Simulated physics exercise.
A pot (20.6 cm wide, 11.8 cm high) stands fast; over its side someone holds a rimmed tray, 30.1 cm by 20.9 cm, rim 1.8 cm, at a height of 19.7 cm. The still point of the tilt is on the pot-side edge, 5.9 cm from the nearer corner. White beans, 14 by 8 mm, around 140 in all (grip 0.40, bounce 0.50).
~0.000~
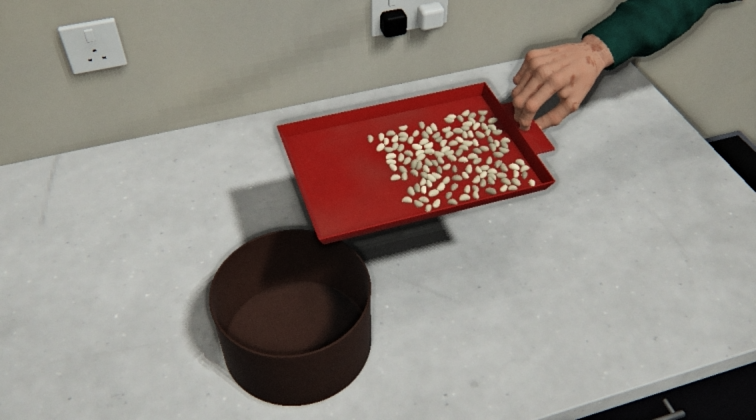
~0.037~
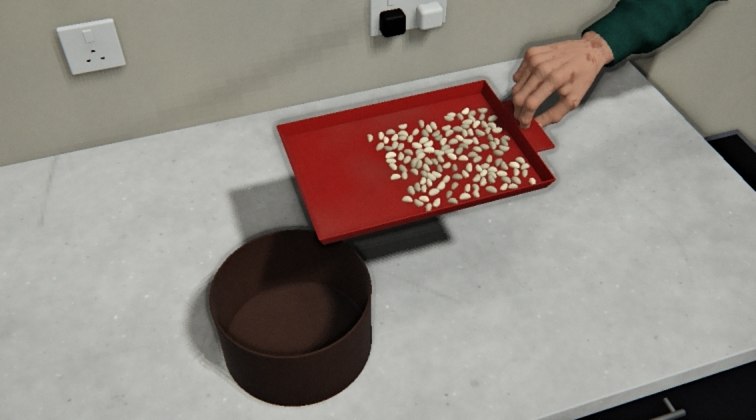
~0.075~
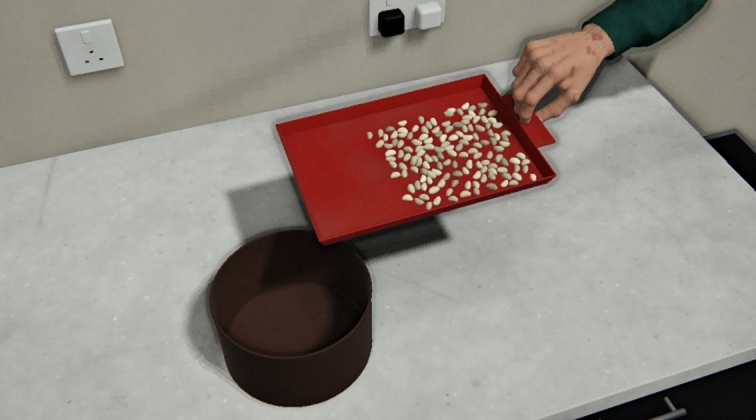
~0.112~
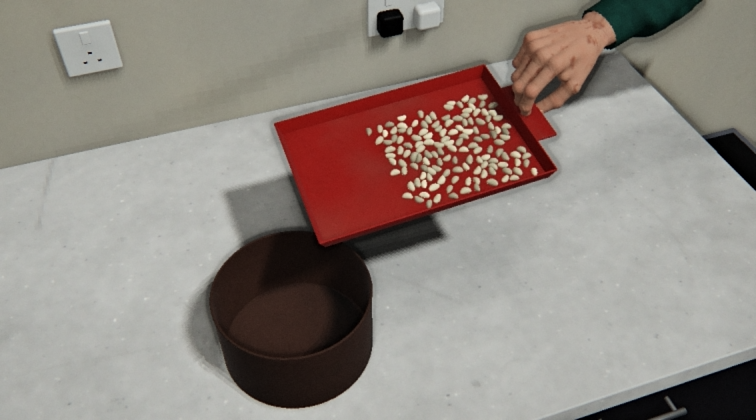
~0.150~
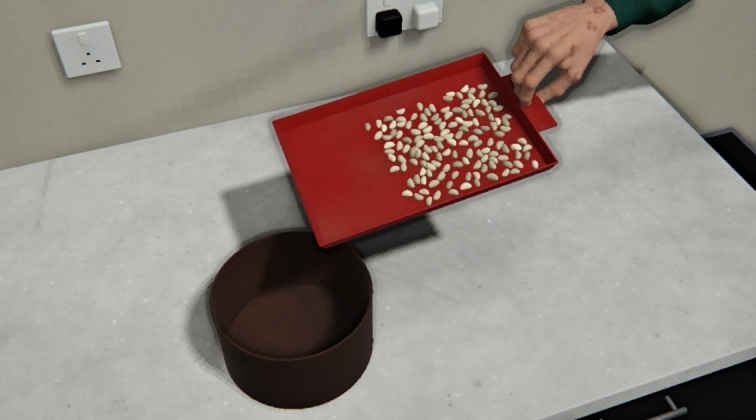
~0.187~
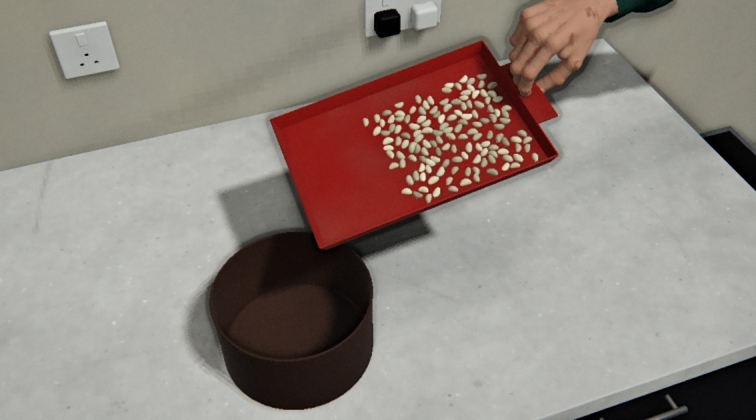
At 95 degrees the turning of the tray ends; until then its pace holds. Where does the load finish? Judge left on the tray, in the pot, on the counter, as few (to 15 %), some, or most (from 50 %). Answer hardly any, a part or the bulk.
Tray hardly any, pot the bulk, counter hardly any.
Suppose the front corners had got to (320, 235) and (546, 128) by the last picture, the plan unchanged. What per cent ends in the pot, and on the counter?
Pot 30, counter 70.
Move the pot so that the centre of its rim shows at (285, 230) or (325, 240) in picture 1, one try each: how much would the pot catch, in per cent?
About 10 and 25 per cent.
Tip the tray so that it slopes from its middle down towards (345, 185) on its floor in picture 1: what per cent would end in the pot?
About 85 per cent.
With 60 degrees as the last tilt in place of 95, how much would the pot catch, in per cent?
It would be near 85 per cent.
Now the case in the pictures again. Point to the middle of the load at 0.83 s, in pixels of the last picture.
Around (299, 327).
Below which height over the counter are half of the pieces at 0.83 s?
Some 8 cm.
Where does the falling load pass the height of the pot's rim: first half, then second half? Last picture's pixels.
First near (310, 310), later near (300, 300).
After 0.57 s, tilt 52 degrees; the tray holds 100 %, the pot 0 %.
After 0.83 s, tilt 79 degrees; the tray holds 15 %, the pot 70 %.
Then, at 1.19 s, tilt 95 degrees; the tray holds 0 %, the pot 100 %.
At rest (1.7 s), tray 0 %, pot 100 %, counter 0 %.
